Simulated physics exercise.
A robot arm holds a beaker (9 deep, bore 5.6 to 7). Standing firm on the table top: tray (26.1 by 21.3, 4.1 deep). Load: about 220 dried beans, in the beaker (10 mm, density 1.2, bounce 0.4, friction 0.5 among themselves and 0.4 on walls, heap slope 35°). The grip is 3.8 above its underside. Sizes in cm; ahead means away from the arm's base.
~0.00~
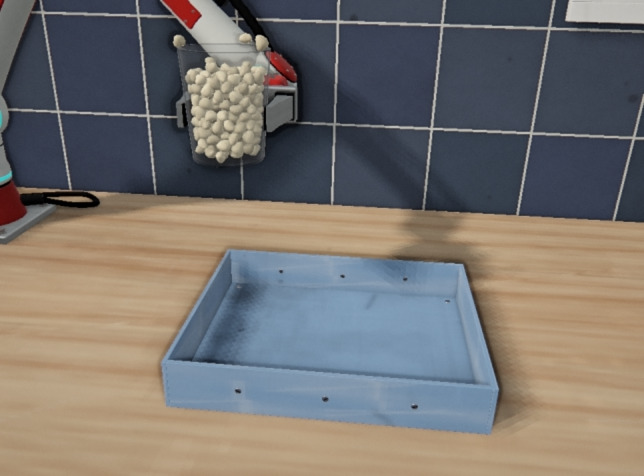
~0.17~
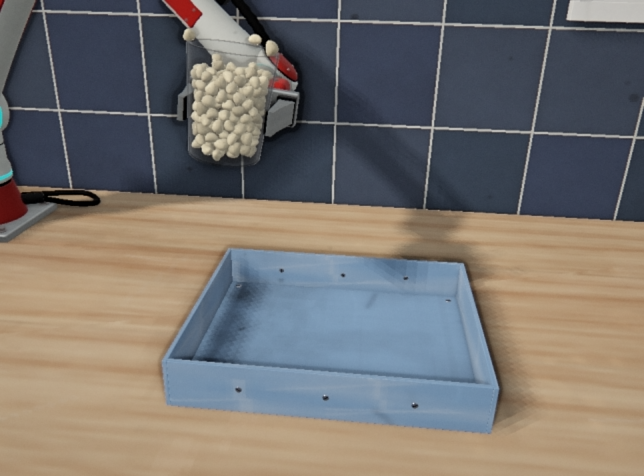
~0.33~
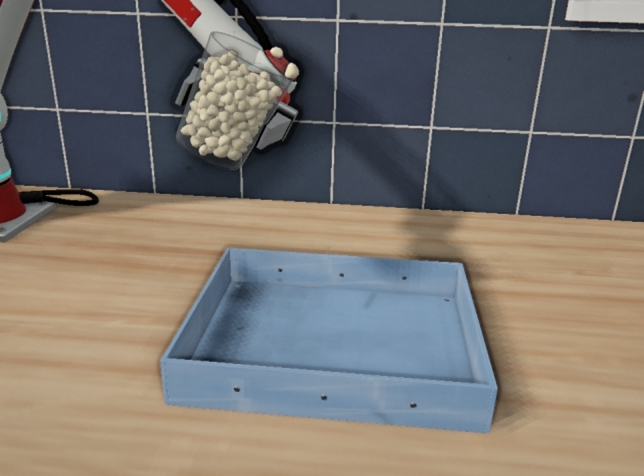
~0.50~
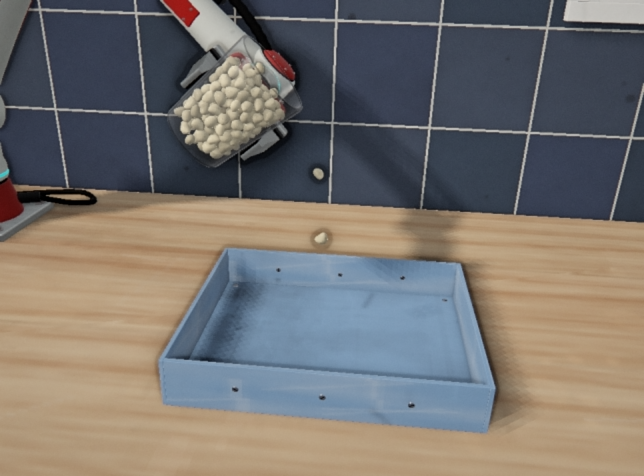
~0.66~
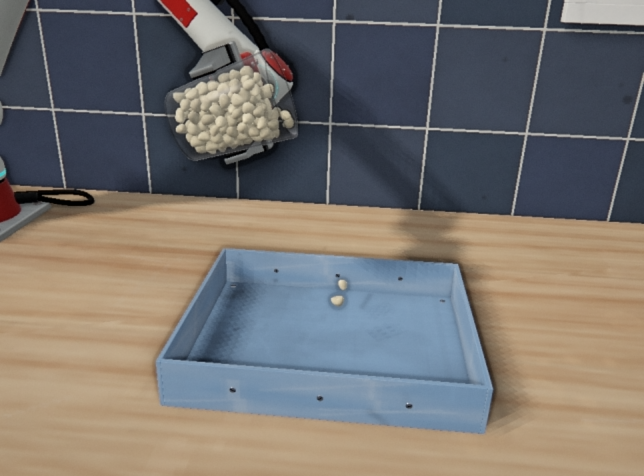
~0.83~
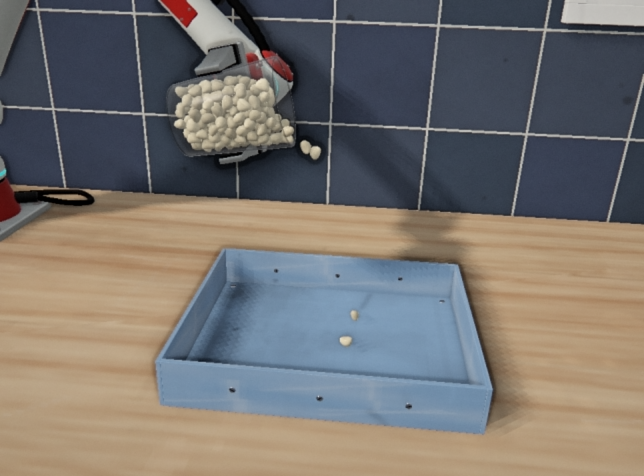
Robot arm tilting a clear beaker packed with pale dried beans rightward above a blue tray, a few beans dropping out.
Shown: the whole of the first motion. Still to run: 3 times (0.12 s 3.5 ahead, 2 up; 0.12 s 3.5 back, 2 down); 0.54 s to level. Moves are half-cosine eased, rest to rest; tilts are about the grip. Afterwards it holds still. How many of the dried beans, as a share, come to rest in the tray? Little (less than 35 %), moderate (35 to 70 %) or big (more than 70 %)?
Answer: Big; more than 70 % of the dried beans finish in the tray.
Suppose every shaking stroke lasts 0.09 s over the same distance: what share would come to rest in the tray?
In that case some 95 per cent.
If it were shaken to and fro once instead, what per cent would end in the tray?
In that case some 50 per cent.
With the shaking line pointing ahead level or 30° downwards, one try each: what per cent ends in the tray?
About 70 and 35 per cent.
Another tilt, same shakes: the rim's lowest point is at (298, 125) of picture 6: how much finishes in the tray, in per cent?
About 50 per cent.
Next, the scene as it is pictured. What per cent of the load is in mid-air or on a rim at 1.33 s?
About 20 per cent.
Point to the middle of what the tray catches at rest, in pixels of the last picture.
Around (363, 340).
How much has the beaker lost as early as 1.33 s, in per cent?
Near 70 per cent so far.
After 1.33 s, tilted 77° forward, highest piece 23 above the table; 111 in the tray, 67 in the beaker, 45 in flight or on a rim.
After 1.84 s, tilted 34° forward, highest piece 25 above the table; 178 in the tray, 43 in the beaker, 2 on the table or floor.
After 2.29 s, level, highest piece 22 above the table; 178 in the tray, 43 in the beaker, 2 on the table or floor.
After 3.34 s, level, highest piece 22 above the table; 178 in the tray, 43 in the beaker, 2 on the table or floor.
In the end, 178 in the tray, 43 in the beaker, 2 on the table or floor. That is 80 % in the tray.
